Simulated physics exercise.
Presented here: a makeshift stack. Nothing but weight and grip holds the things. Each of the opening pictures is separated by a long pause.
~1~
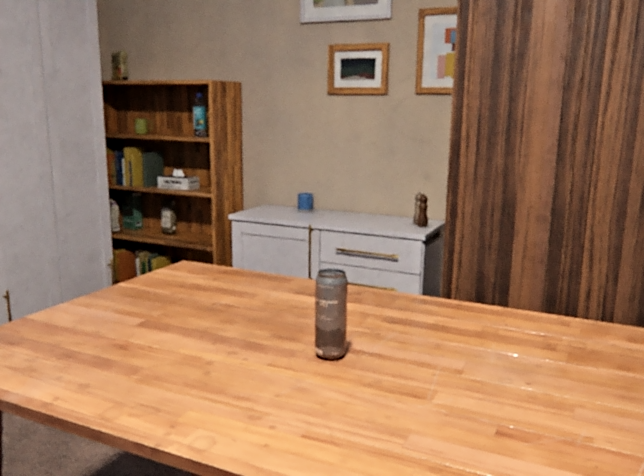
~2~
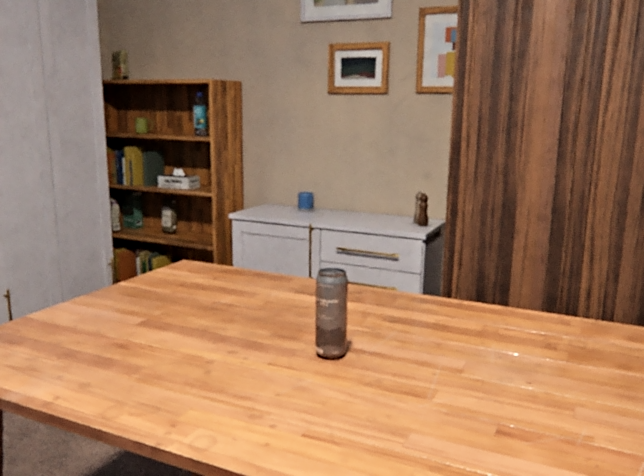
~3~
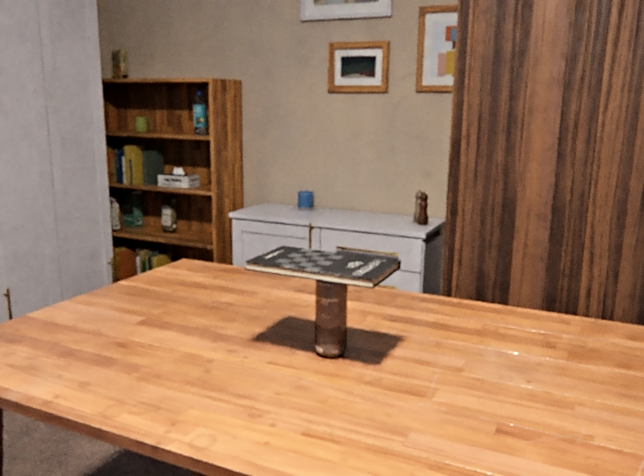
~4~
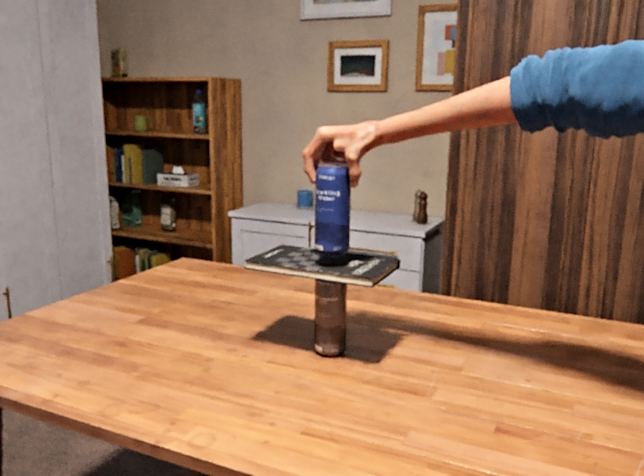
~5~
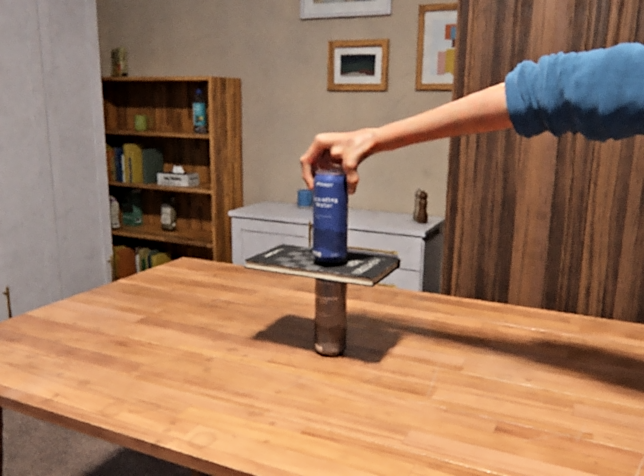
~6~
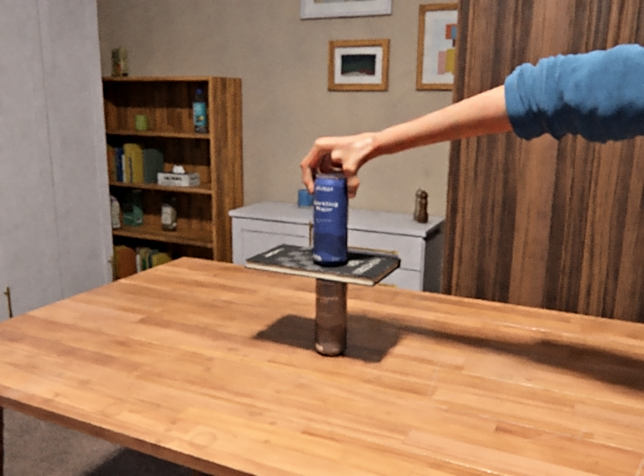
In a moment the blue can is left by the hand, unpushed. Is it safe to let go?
Yes: The tower remains standing.
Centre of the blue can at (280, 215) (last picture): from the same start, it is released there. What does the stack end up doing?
Outcome: Collapse.
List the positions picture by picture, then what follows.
In the first picture, the last thing is not in view yet; grey can (331, 315).
In the second picture, the last thing is not in view yet; grey can (331, 314).
In the third picture, the last thing is not in view yet; grey can (331, 313).
In the fourth picture, coming down; blue can (333, 210); grey can (331, 312).
In the fifth picture, coming down; blue can (330, 216); grey can (331, 311).
In the sixth picture, set down, still held; blue can (331, 220); grey can (331, 311).
Then, 0.80 s on from there, no change.
Then, 1.70 s on from there, blue can resting near (330, 220).
In the end, all 3 unmoved. At the end, from the last picture's camera, blue can near (330, 221). The stack keeps its balance.
